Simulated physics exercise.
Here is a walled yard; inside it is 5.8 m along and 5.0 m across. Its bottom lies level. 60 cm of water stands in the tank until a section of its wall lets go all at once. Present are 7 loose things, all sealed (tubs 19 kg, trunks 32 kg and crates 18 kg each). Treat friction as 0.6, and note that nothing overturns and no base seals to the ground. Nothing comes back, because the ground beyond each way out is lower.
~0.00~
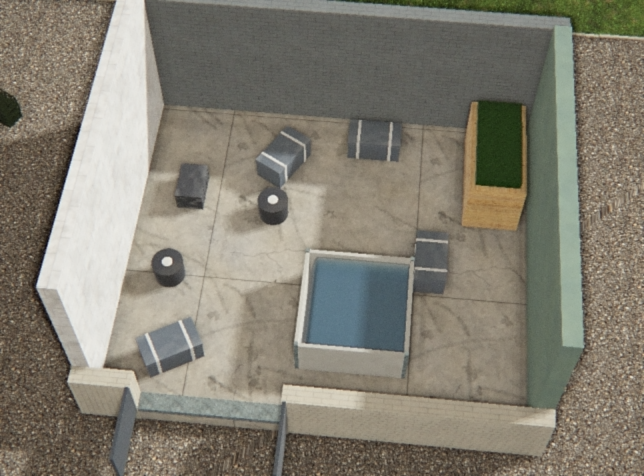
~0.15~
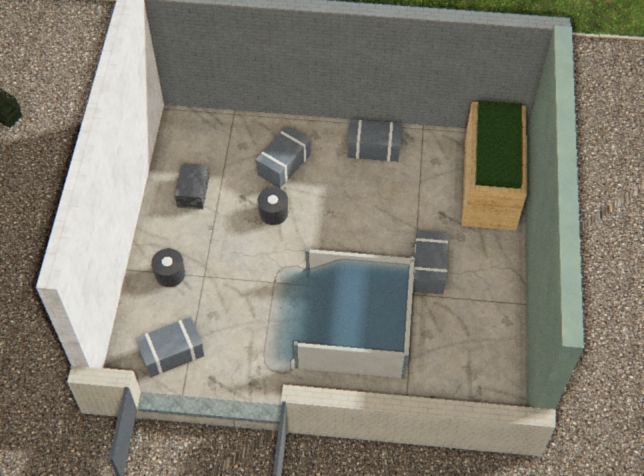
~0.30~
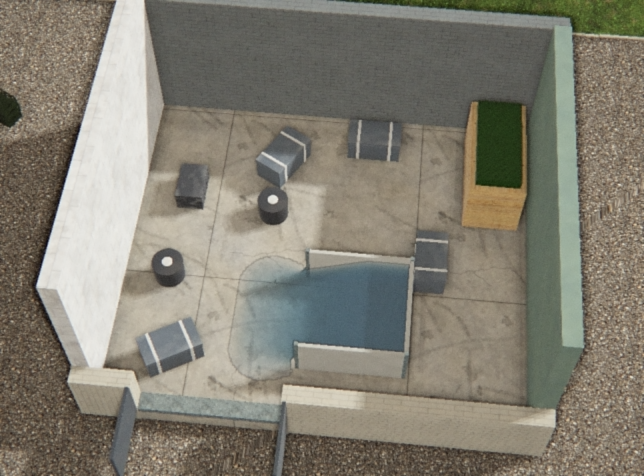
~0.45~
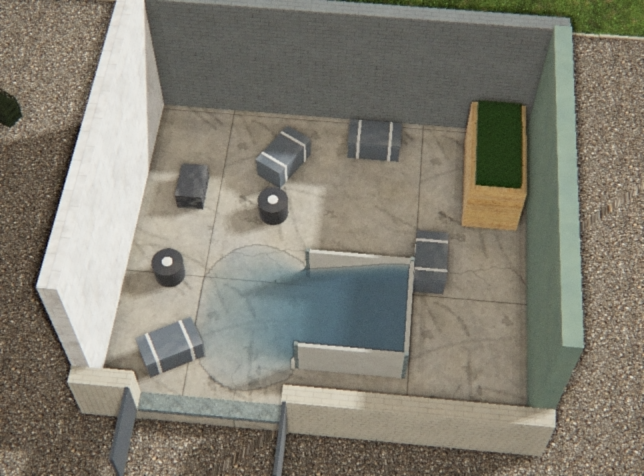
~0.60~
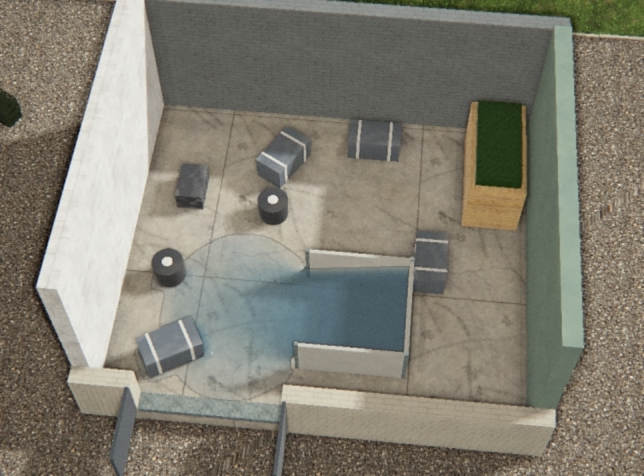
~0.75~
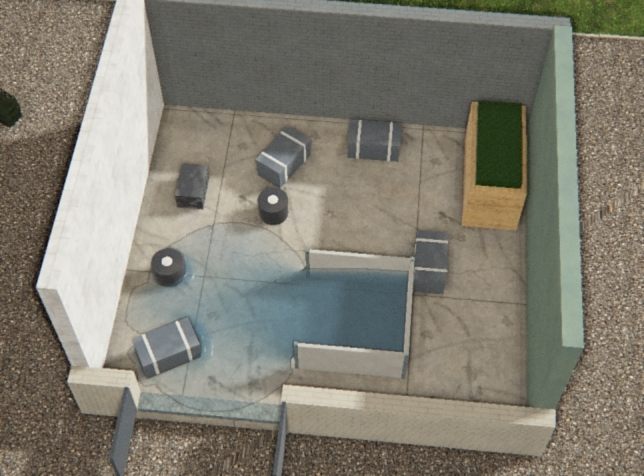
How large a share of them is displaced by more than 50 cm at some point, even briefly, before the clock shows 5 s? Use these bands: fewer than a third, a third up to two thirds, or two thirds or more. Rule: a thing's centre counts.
It falls in a third up to two thirds.
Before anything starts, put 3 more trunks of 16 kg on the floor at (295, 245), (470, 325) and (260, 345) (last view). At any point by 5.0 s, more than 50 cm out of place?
In the order asked: Below the mark; below the mark; above the mark.
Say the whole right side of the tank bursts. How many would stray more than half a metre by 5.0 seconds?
In that case the number is 1.
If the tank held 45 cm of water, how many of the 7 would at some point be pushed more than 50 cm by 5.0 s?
That would make 3 of them.
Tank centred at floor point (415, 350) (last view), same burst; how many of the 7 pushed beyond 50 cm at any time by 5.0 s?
The answer would then be 3.
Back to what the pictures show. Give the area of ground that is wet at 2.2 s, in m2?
Roughly 12 m2 of it is wet.
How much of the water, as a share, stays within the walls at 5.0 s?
Around 76 % of the water.
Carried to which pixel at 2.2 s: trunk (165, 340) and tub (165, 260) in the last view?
I'd say close to (138, 340) and close to (164, 195).
After 1.1 s 0 of 7 are over 50 cm from their spots; 0 afloat.
After 2.2 s 1 of 7 are over 50 cm from their spots; 2 afloat.
After 3.5 s 2 of 7 are over 50 cm from their spots; 1 afloat.
After 5.0 s 3 of 7 are over 50 cm from their spots, and 3 have been at some point; 0 afloat.
